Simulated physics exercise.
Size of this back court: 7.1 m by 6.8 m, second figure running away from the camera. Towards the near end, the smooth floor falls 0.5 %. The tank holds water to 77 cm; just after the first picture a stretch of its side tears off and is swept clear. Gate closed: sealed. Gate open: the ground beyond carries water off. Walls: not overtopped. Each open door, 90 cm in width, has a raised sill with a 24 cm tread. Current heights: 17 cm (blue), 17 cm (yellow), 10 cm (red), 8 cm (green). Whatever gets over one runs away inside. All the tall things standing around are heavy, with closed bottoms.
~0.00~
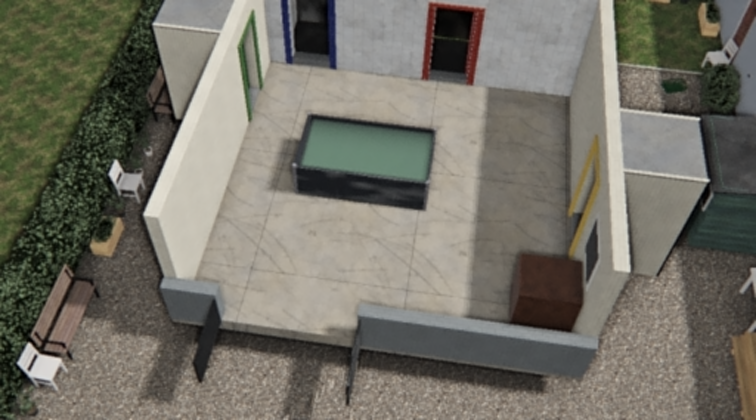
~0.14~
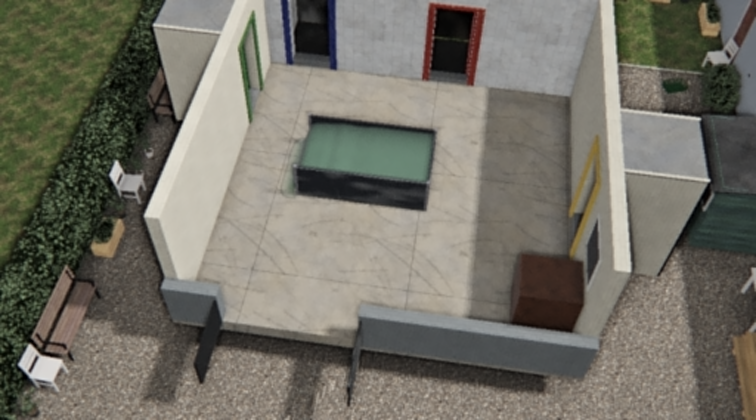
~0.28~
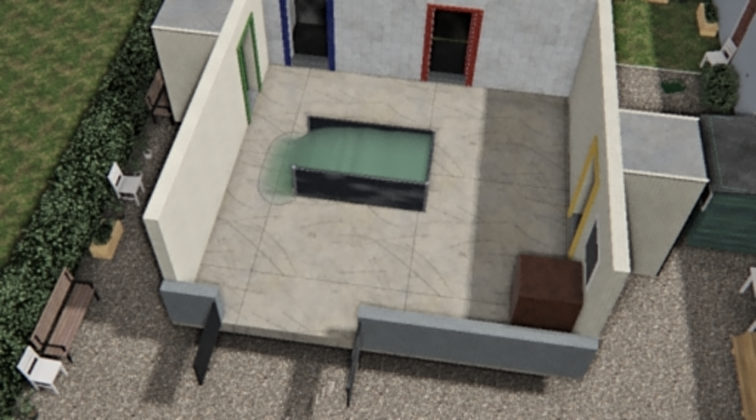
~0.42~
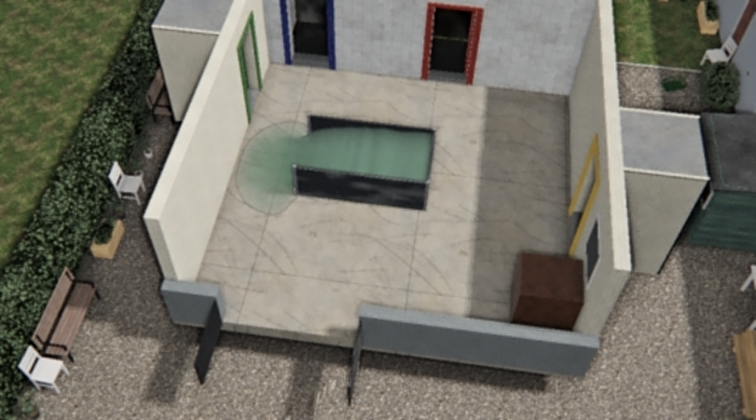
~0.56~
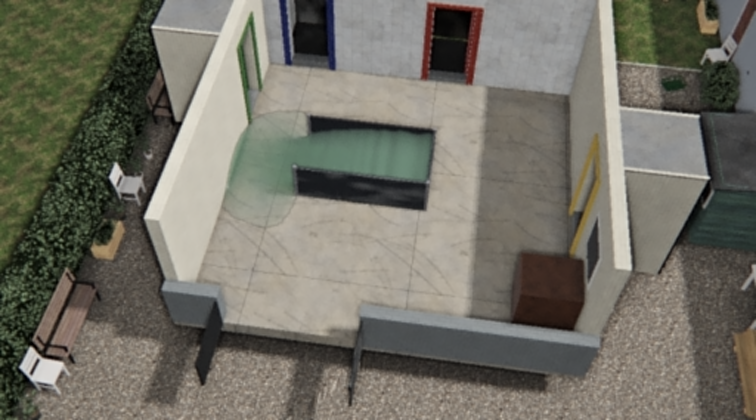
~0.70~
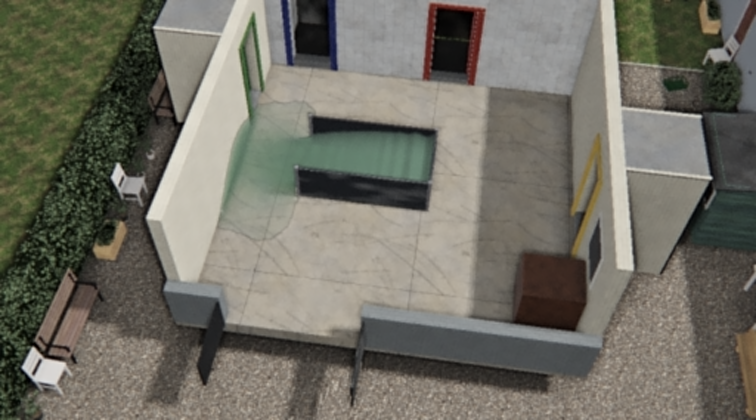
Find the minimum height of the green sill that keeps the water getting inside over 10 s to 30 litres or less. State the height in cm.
Roughly 15 cm.
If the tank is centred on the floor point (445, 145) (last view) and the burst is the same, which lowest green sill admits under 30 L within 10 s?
Then about 28 centimetres at the least.
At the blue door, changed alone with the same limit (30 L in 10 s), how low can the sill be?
Roughly 22 cm at the blue door.
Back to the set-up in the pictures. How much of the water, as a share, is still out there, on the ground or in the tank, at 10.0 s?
Close to 66 in a hundred.
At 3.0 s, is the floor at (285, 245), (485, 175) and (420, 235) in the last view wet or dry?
Listed order - soaked through, unwetted, unwetted.
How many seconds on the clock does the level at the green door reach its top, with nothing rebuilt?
At about 1.8 s.
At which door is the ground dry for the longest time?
Last comes the yellow one.
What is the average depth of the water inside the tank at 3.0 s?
It averages roughly 21 centimetres.
After 1.4 s water covers 15 % of the floor, deepest (50 cm) near (239, 162); 19 cm at the green door, 10 litres in over its 8 cm sill.
After 3.0 s water covers 35 % of the floor, deepest (36 cm) near (193, 298); 15 cm at the green door, 74 litres in over its 8 cm sill.
After 10.0 s water covers 90 % of the floor, deepest (12 cm) near (562, 288); 5 cm at the green door, 102 litres in over its 8 cm sill.
At the green door as built, the water arrived by 0.7 s and peaked near 19 cm at 1.8 s.
Run again over the same 10 s with other heights there, 46 litres in over 13 cm, 17 litres over 18 cm. The limit of 30 litres is kept from about 15 cm up.
